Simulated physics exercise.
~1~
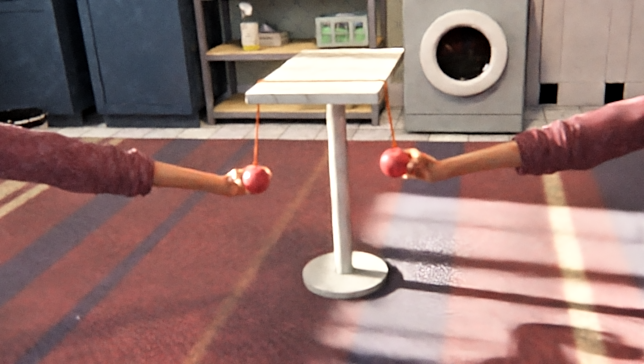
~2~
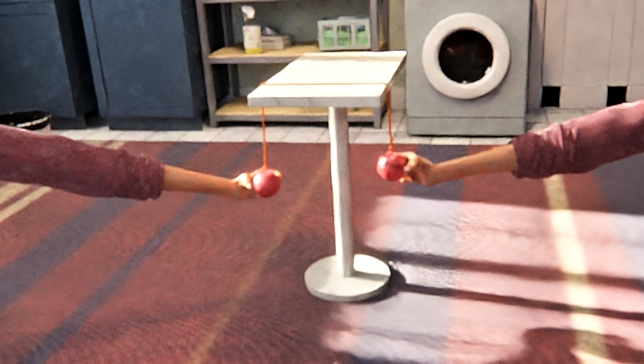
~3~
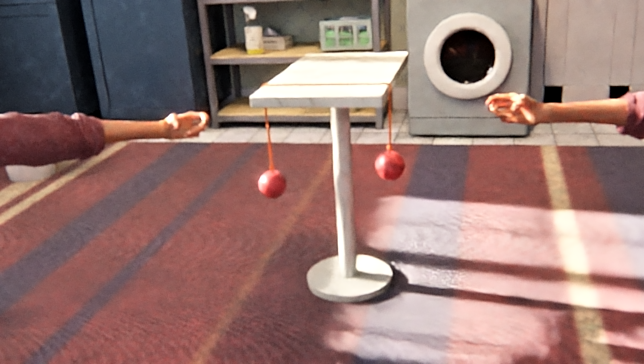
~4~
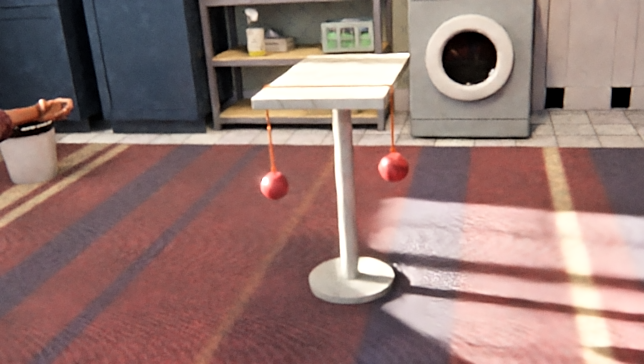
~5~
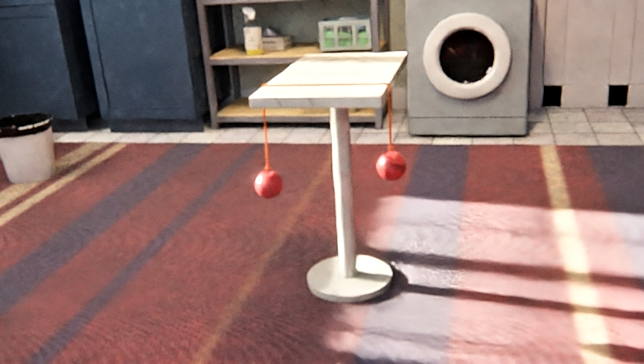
The footage shows two hands steadying red apples that hang on orange string from opposite sides of a white pedestal stand, then letting go and drawing back out of view. Both apples stay hanging at nearly the same height, with neither side dropping.
